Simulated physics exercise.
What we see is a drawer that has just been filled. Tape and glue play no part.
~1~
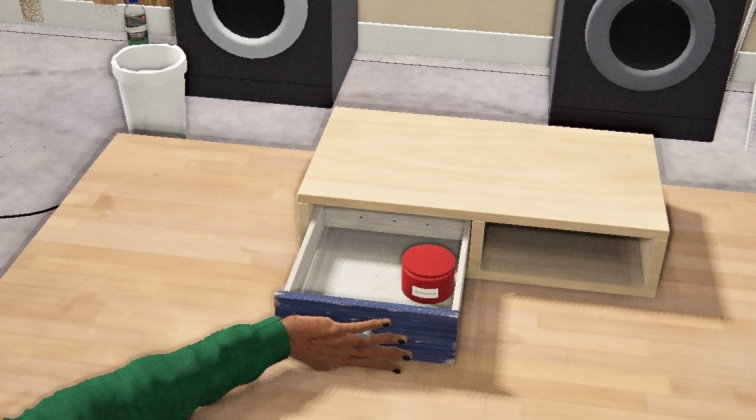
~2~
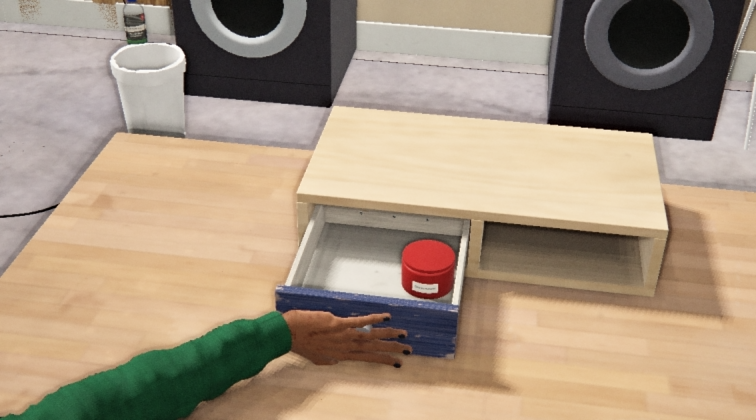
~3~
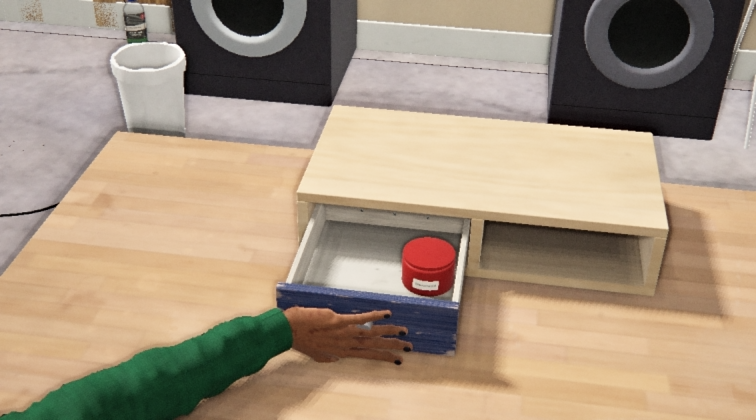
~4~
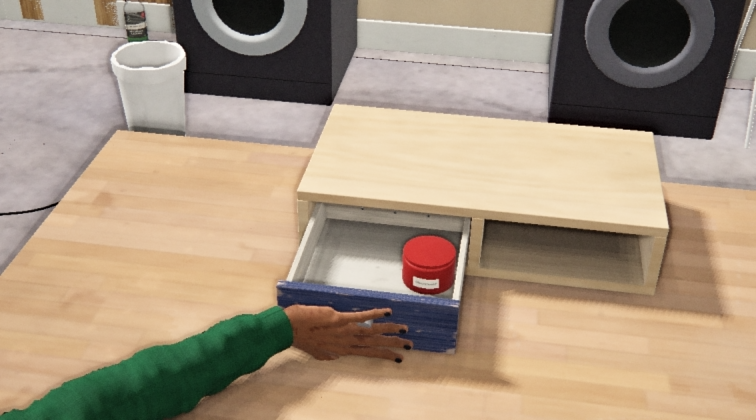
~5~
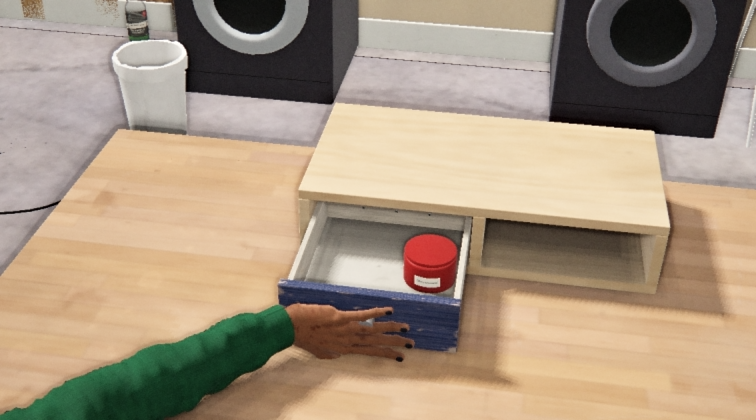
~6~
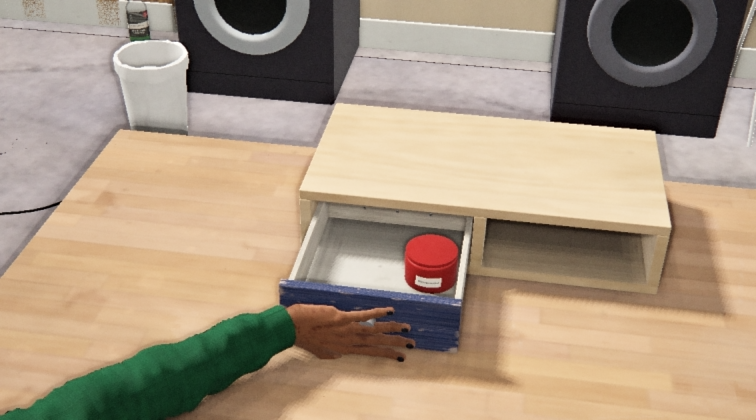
The clip opens on a wide-open blue-fronted drawer in a pale wooden chest, with a red jar inside and a green-sleeved hand resting against the front. The hand and drawer shift inward very slightly, then barely move, and the drawer is still wide open with the jar in view.
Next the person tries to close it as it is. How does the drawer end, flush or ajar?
My guess is the drawer makes it in completely.
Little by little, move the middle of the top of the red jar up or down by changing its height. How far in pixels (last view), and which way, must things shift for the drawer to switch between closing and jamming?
The tipping point sits around 16 pixels higher.
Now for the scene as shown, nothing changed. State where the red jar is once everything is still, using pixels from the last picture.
(446, 188), roughly.
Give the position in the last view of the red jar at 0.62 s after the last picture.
It should be close to (439, 221).
Then, 0.38 s on from there, drawer starting in.
Then, 0.62 s on from there, drawer about half in.
Then, 0.82 s on from there, drawer nearly in.
In the end, the drawer shuts flush.
